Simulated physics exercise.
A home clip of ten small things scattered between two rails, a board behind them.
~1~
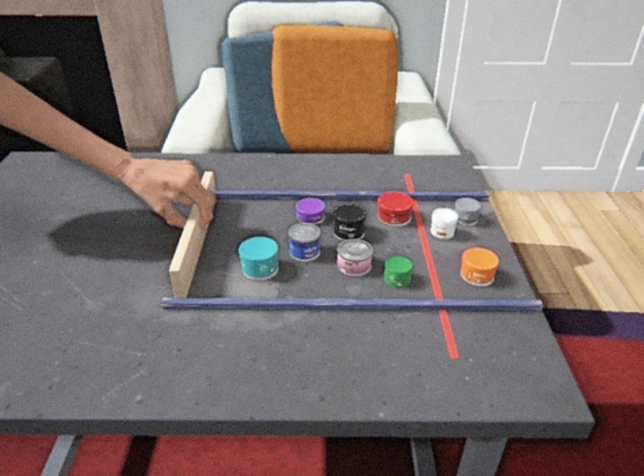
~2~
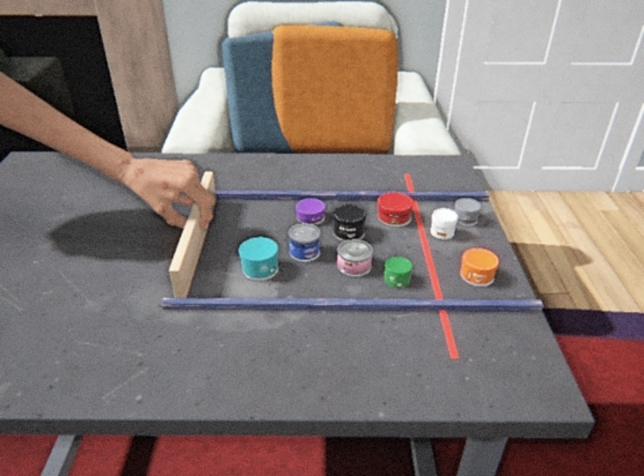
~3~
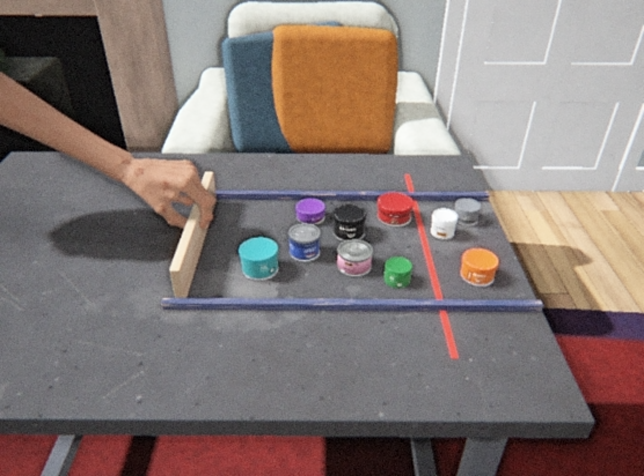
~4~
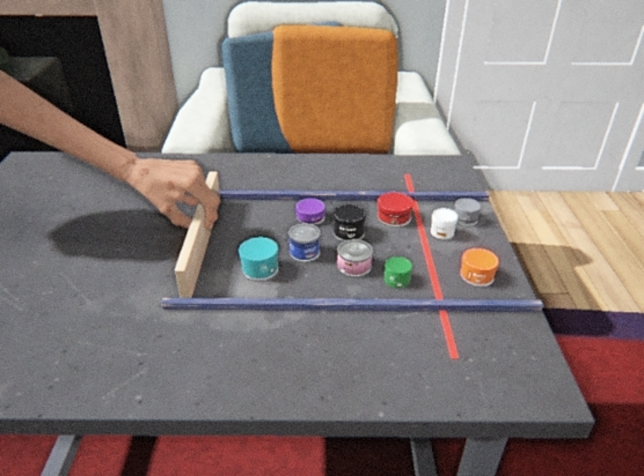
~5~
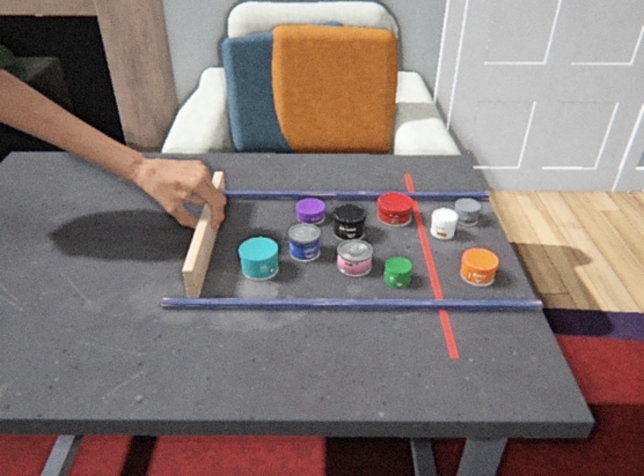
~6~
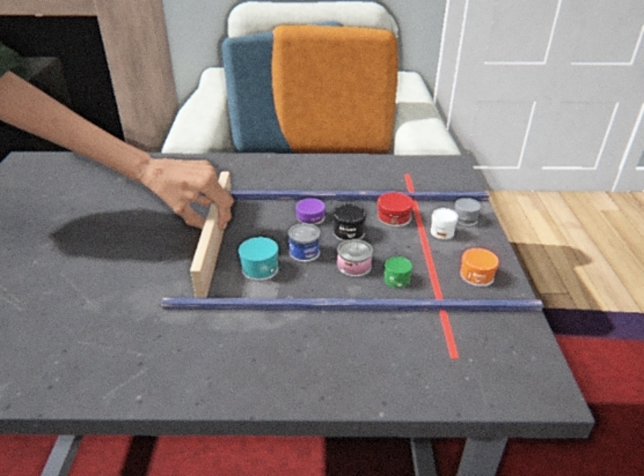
A hand slides a wooden board slightly right between two rails toward scattered, unmoving small pots.
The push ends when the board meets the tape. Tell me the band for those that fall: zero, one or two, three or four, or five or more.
Here the number that fall off is zero.
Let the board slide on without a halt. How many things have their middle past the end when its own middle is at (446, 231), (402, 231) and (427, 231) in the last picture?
Past the end: 1, 0 and 0.
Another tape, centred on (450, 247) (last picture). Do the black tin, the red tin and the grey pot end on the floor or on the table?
The black tin remains up, the red tin survives, the grey pot goes over.
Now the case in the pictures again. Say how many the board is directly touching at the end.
The number is 5.
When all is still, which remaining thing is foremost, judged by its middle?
It is the grey pot.
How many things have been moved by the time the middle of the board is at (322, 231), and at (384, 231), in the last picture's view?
By then 4, and 7.
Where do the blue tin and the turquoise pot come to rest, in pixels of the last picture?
About (443, 241), and the other about (453, 263).
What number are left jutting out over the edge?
Overhanging: 1.
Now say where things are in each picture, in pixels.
The first picture shows grey pot (467, 212); orange tin (479, 267); white tin (444, 225); board (196, 230); tape (426, 246).
The second picture shows orange tin (479, 268); purple pot (311, 212).
The third picture shows white tin (444, 225); pink pot (355, 258).
The fourth picture shows grey pot (467, 212); red tin (395, 210).
The fifth picture shows orange tin (479, 268); blue tin (305, 243).
The sixth picture shows grey pot (467, 212); orange tin (479, 268); white tin (444, 225); board (215, 230); tape (426, 246).
A little later, none off yet; grey pot at rest near (467, 212); orange tin at rest near (479, 268); white tin at rest near (444, 225).
When it is over, the number that fall off is zero.
